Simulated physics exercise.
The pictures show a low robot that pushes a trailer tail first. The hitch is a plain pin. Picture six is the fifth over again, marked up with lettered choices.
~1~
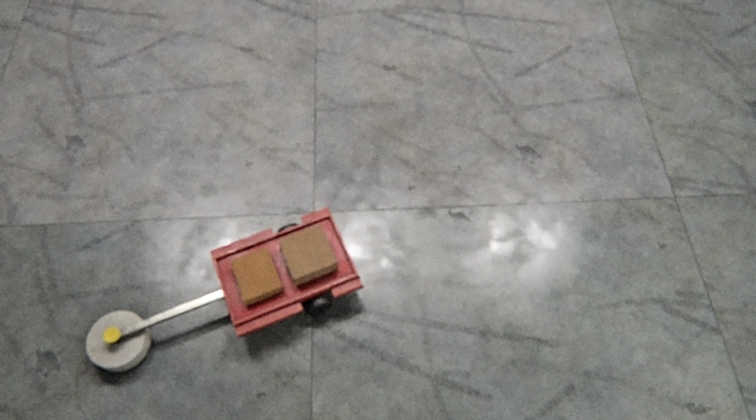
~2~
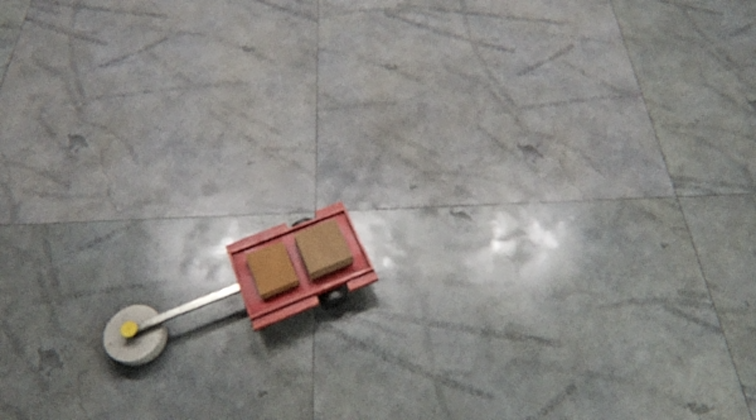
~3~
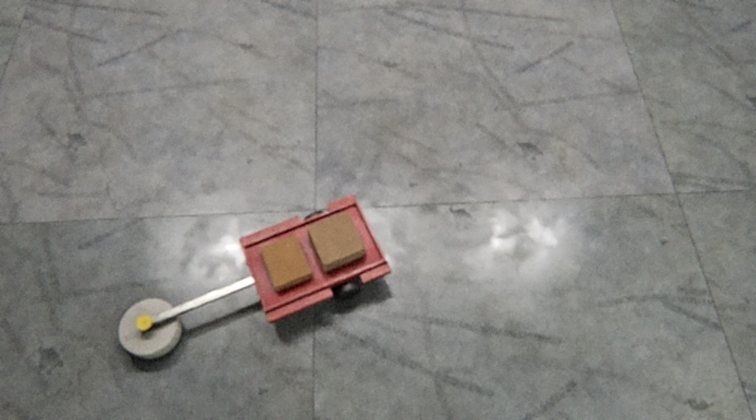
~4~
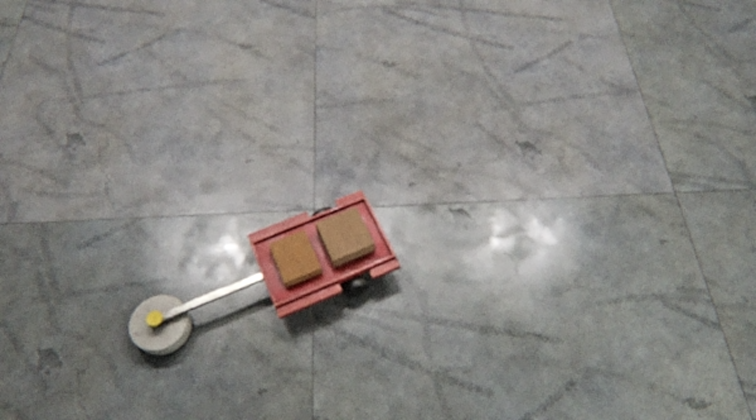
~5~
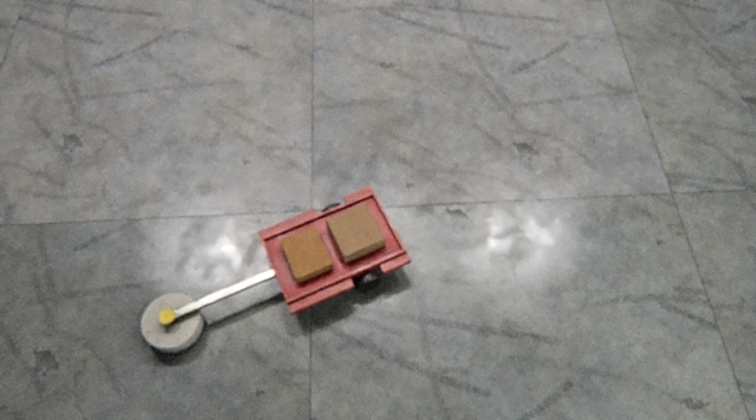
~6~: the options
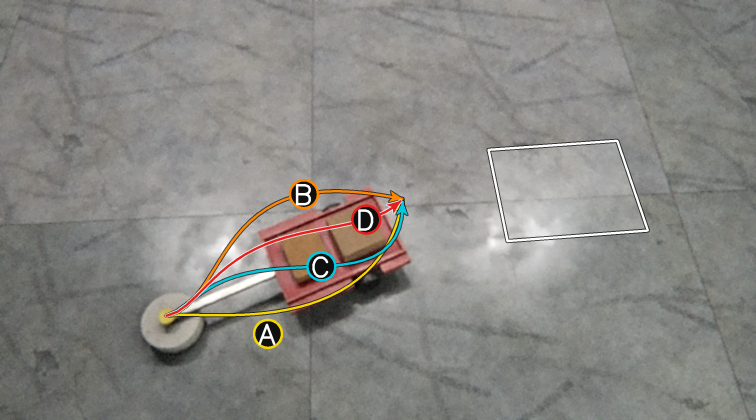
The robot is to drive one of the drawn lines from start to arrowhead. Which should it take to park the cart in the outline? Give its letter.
With D the cart stands in the bay.
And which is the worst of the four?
A is the worst.
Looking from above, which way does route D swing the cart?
Clockwise.
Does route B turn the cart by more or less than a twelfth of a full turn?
More.
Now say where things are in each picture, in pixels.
The first picture shows red cart (285, 268); robot (118, 340).
The second picture shows robot (135, 334); red cart (300, 262).
The third picture shows robot (150, 327); red cart (314, 254).
The fourth picture shows robot (159, 323); red cart (323, 250).
The fifth picture shows robot (172, 321); red cart (333, 246).
On the marked copy, A from (166, 316) via (320, 301) to (403, 199); B from (166, 316) via (267, 209) to (403, 199); C from (166, 316) via (311, 267) to (403, 202); D from (166, 316) via (275, 241) to (401, 201); the bay at (565, 189).
With D. Early on, robot (249, 260), cart (411, 216).
Further on, robot (334, 234), cart (494, 199).
At the end, robot (402, 206), cart (564, 187); the cart stands in the bay.
As for the rest, A leaves the cart at (505, 108), out of the bay; B leaves the cart at (567, 234), out of the bay; C leaves the cart at (545, 148), out of the bay.
